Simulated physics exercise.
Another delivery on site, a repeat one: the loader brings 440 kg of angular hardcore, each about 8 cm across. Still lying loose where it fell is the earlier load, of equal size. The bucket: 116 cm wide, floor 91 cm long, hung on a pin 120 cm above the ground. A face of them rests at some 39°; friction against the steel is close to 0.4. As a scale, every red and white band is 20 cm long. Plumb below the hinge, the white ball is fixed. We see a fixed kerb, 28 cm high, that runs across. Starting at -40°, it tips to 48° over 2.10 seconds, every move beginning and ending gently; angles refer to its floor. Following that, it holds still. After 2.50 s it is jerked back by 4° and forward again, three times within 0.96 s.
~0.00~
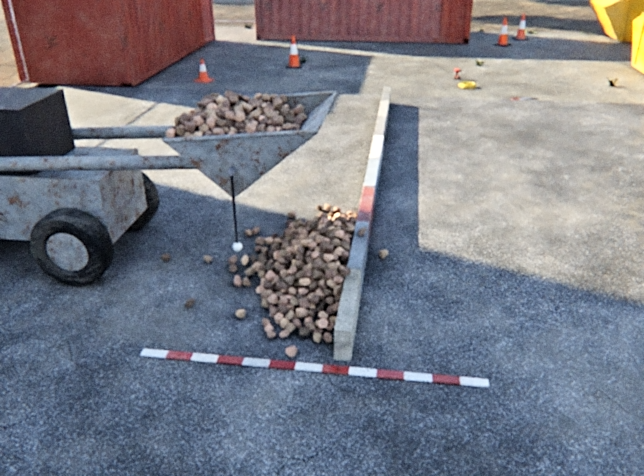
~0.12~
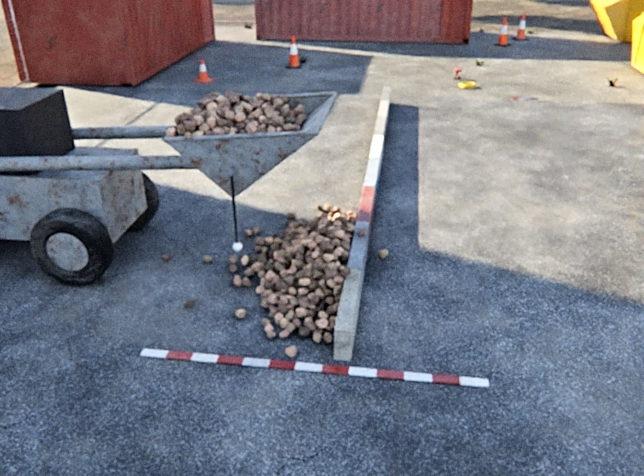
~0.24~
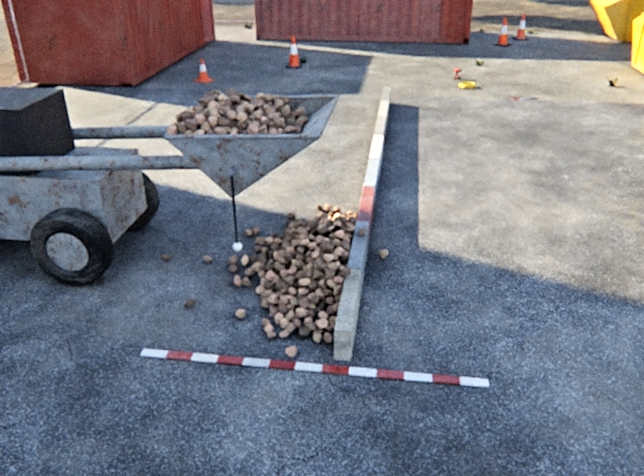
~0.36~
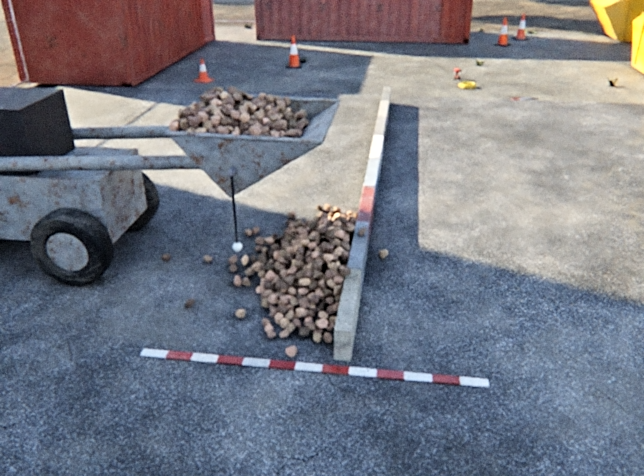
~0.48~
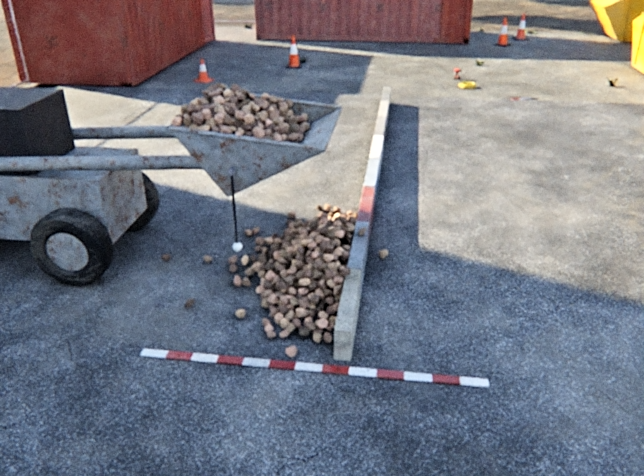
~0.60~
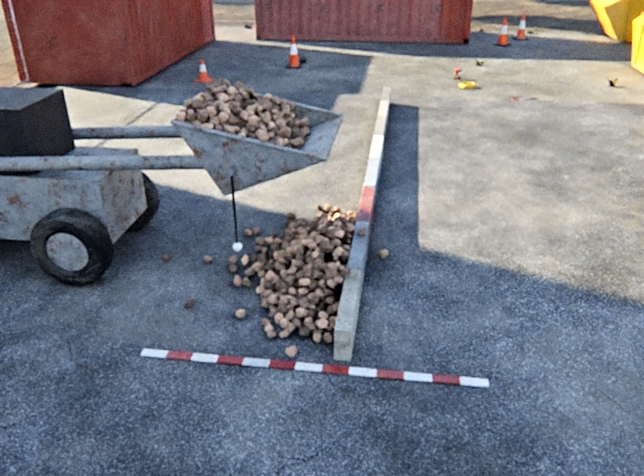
On a paved yard with red containers and traffic cones, a loader's bucket full of brown stones slowly tilted forward, its lip dipping to the right, while the heap beside the kerb lay still.
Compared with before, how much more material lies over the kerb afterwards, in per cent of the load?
Some 13 per cent of a load more.
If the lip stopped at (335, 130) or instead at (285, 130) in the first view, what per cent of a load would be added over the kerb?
Close to 30 per cent, followed by close to 0 per cent.
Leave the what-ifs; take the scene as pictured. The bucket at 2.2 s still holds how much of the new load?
About 20 per cent.
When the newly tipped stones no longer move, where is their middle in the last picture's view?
Their middle rests near (323, 246).
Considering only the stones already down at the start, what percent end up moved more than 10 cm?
About 5 %.
After 1.6 s the floor is at 34°; in per cent of one load, 94 in the bucket, 107 on this side of the kerb; the foremost stones are at (355, 249).
After 2.2 s the floor is at 48°; in per cent of one load, 19 in the bucket, 176 on this side of the kerb, 7 over the kerb; the foremost stones are at (414, 285).
After 3.9 s the floor is at 48°; in per cent of one load, 0 in the bucket, 188 on this side of the kerb, 13 over the kerb; the foremost stones are at (461, 286).
After 6.7 s the floor is at 48°; in per cent of one load, 0 in the bucket, 188 on this side of the kerb, 13 over the kerb; the foremost stones are at (461, 286). Net gain over the kerb, 13.
